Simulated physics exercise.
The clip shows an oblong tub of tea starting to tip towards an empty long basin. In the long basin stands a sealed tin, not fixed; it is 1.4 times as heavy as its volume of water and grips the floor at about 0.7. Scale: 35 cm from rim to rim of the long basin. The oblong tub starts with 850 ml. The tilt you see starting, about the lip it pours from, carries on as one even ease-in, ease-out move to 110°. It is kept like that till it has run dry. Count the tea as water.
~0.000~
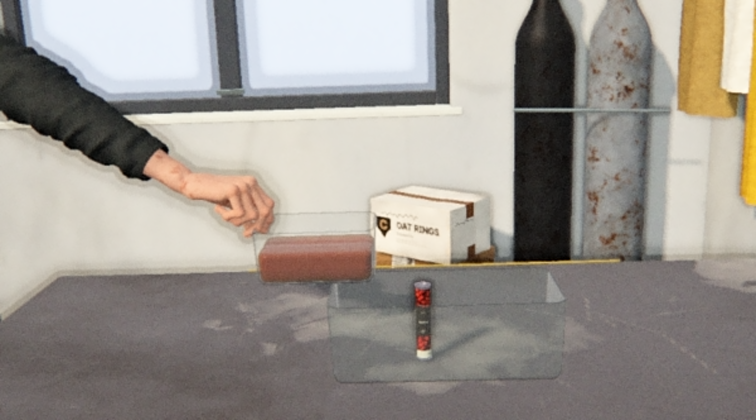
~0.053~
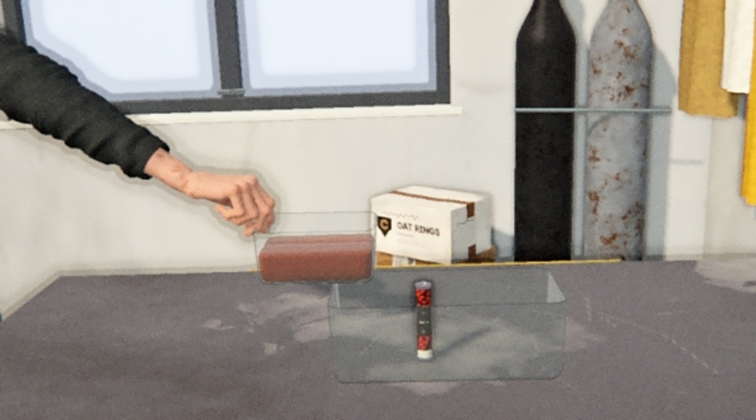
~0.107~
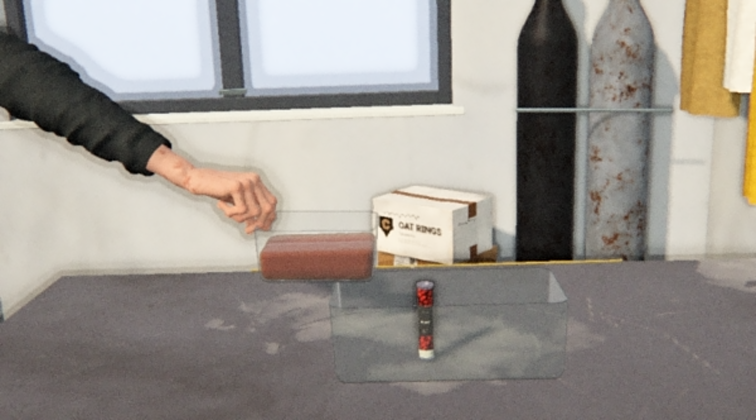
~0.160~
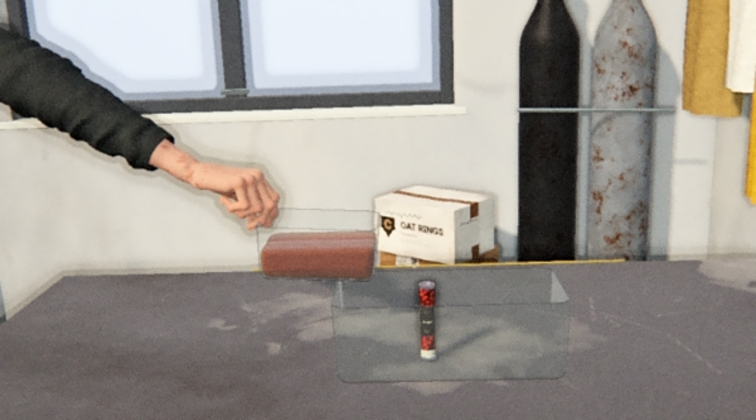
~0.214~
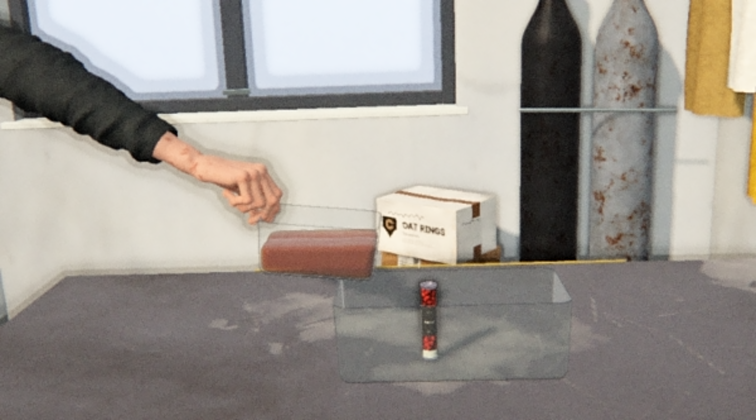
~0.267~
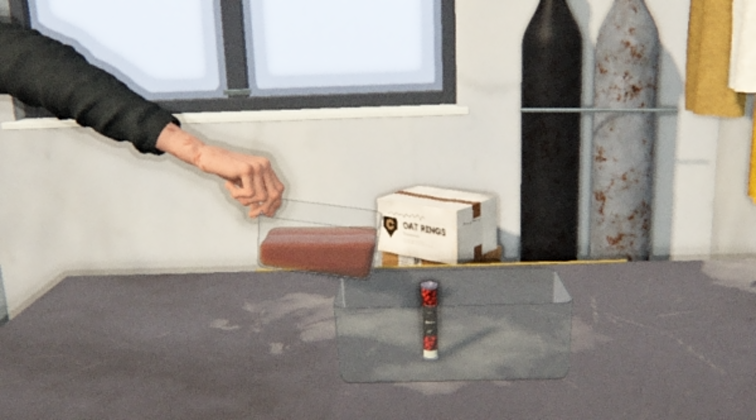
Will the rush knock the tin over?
It remains upright.
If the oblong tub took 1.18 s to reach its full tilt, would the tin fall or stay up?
Then it keeps standing.
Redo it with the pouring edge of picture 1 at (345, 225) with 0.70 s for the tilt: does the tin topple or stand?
Then it topples.
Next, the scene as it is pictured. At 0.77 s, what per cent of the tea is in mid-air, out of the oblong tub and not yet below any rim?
Near 30 in a hundred.
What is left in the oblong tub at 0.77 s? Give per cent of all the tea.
About 64 per cent.
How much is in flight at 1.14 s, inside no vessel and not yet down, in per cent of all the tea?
About 14 per cent.
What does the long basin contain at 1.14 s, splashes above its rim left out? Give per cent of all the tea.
Near 74 in a hundred.
Then, 0.77 s in, the tilt is 61° and 64 per cent is still to pour; the tin stands where it began.
Then, 1.14 s in, the tilt is 98° and 12 per cent is still to pour; the tin stands where it began.
Then, 1.52 s in, the tilt is 110° and 0 per cent is still to pour; the tin stands where it began.
Then, 1.94 s in, the tilt is 110° and 0 per cent is still to pour; the tin stands where it began.
Finally, the tin stands where it began.
